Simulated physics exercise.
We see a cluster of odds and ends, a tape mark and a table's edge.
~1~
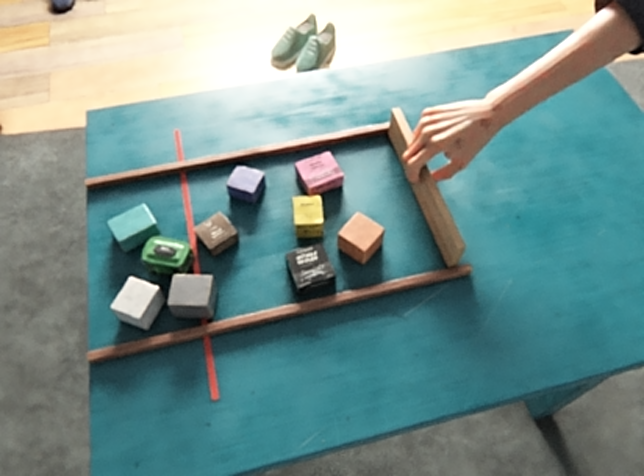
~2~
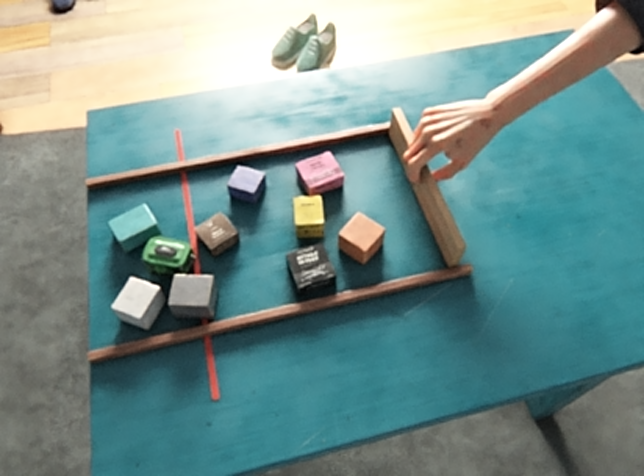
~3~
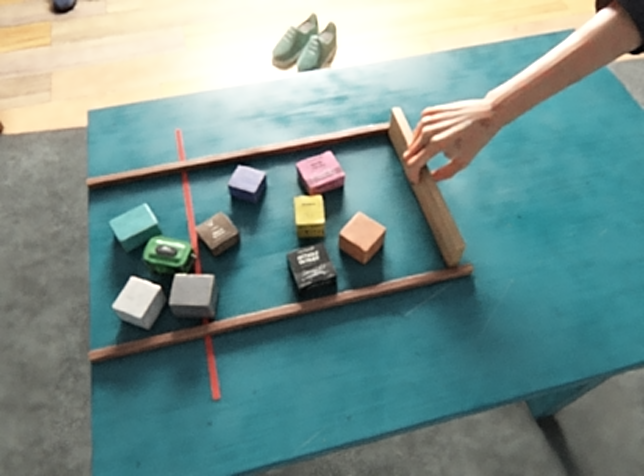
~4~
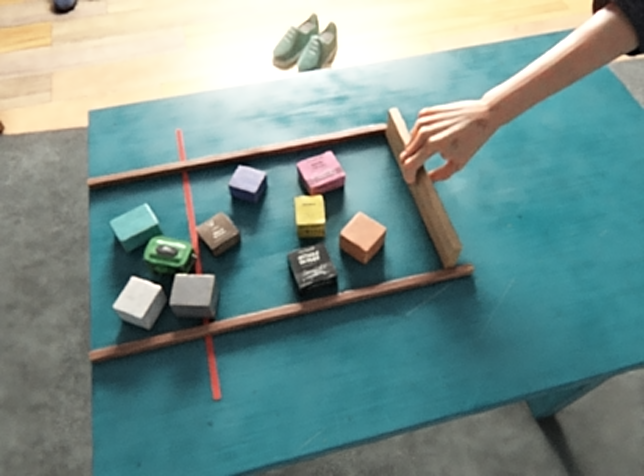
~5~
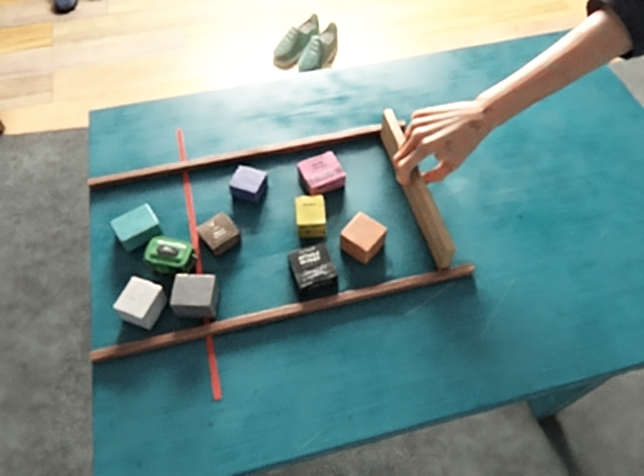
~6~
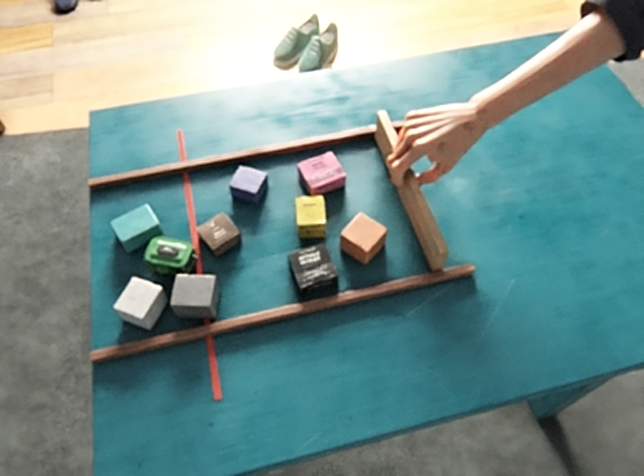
The clip shows small coloured blocks and a green case between two wooden rails on a teal table, some beyond a red tape line, as a hand slides a wooden board slightly left toward them; the blocks stay still.
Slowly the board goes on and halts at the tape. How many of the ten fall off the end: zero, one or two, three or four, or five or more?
Here the number that fall off is zero.
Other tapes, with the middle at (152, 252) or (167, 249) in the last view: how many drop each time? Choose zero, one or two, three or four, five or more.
The falls would be one to two; one to two.
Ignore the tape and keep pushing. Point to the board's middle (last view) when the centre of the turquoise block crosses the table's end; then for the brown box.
At (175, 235) for the turquoise block; at (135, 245) for the brown box.
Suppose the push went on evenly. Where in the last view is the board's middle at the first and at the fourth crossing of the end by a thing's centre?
About (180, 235), then (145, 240).
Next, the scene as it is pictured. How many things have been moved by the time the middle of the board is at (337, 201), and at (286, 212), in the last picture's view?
The counts are 4 and 5.
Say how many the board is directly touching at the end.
4 of them.
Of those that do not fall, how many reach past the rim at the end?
That would be 2.
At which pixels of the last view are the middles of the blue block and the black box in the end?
First (133, 214), then (182, 309).
Soon after, none off yet; white block at rest near (142, 304); turquoise block at rest near (137, 228); green case at rest near (172, 258).
Then, none off yet; white block moved a little near (127, 310); turquoise block moving near (129, 231); green case at rest near (166, 261).
At rest, the number that fall off is zero.
